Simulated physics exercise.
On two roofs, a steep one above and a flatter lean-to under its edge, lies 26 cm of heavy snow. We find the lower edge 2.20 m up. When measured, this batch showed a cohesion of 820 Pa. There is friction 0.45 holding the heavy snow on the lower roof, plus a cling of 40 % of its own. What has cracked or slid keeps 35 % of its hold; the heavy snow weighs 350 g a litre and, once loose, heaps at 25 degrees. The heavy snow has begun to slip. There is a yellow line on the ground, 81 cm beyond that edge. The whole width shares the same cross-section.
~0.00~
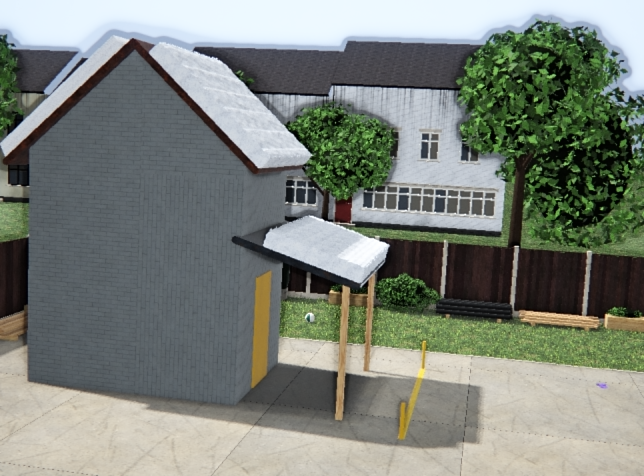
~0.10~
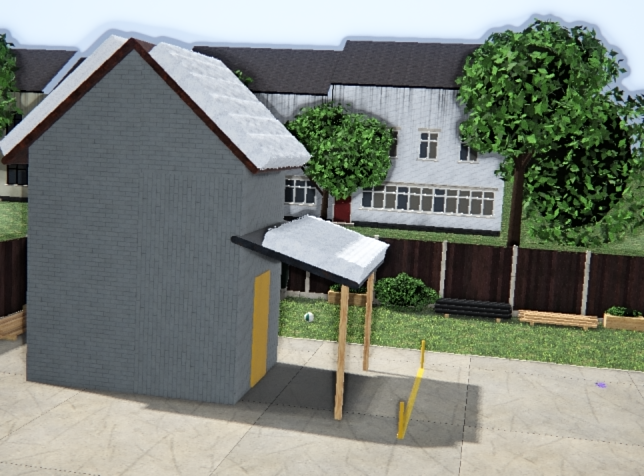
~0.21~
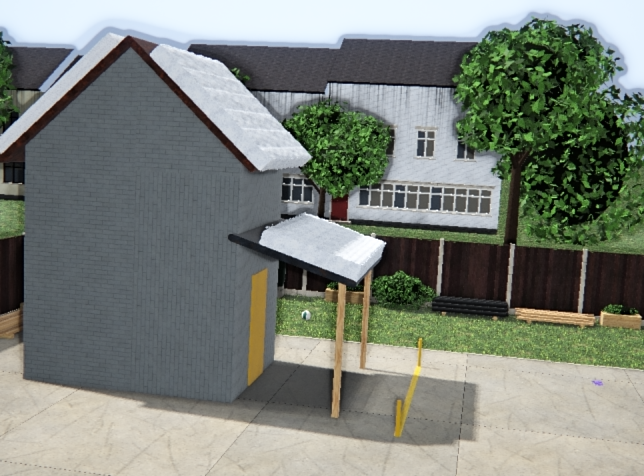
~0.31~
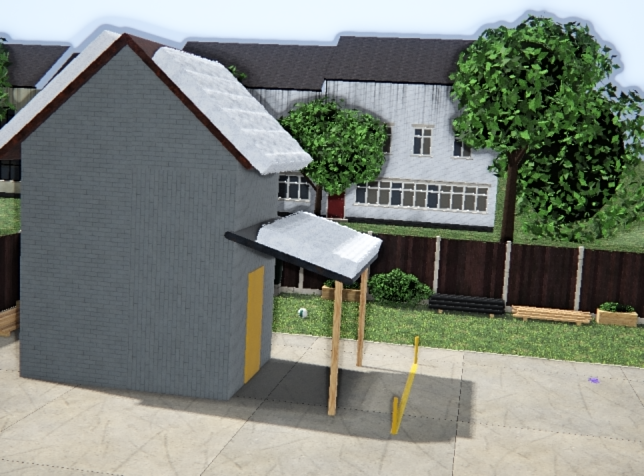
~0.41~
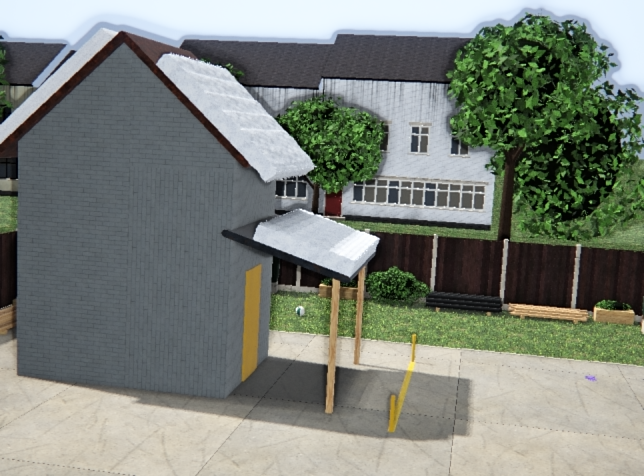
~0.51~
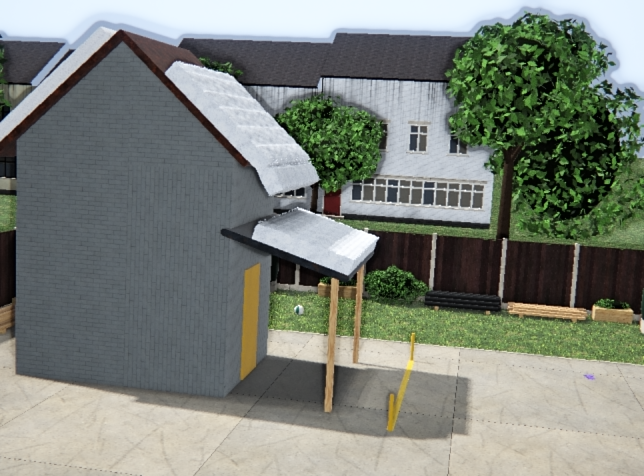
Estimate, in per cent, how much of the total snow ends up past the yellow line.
53 per cent.
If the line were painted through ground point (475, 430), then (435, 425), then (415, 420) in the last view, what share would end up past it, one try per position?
Respectively about 25 in a hundred, 40 in a hundred and 45 in a hundred.
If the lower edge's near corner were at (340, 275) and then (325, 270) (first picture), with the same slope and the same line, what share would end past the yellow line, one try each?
Respectively 55 % and 55 %.
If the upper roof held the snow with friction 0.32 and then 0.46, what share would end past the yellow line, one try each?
I'd say 45 %, followed by 35 %.
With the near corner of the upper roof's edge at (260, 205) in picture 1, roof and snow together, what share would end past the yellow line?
That would come to around 20 %.
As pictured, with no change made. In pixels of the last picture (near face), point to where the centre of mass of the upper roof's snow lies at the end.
Centre noted at roughly (435, 395).
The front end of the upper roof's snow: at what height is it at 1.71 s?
Close to 0.0 metres, I reckon.
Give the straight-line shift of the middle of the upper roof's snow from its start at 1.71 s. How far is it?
Straight-line shift: Roughly 4.6 m.
After 1.06 s, none is below the lower edge and 0 % is past the line.
After 1.71 s, 47 % is below the lower edge and 34 % is past the line.
After 2.35 s, 62 % is below the lower edge and 52 % is past the line.
After 3.00 s, 71 % is below the lower edge and 53 % is past the line.
After 3.40 s, at the end, 71 % is below the lower edge and 53 % is past the line.
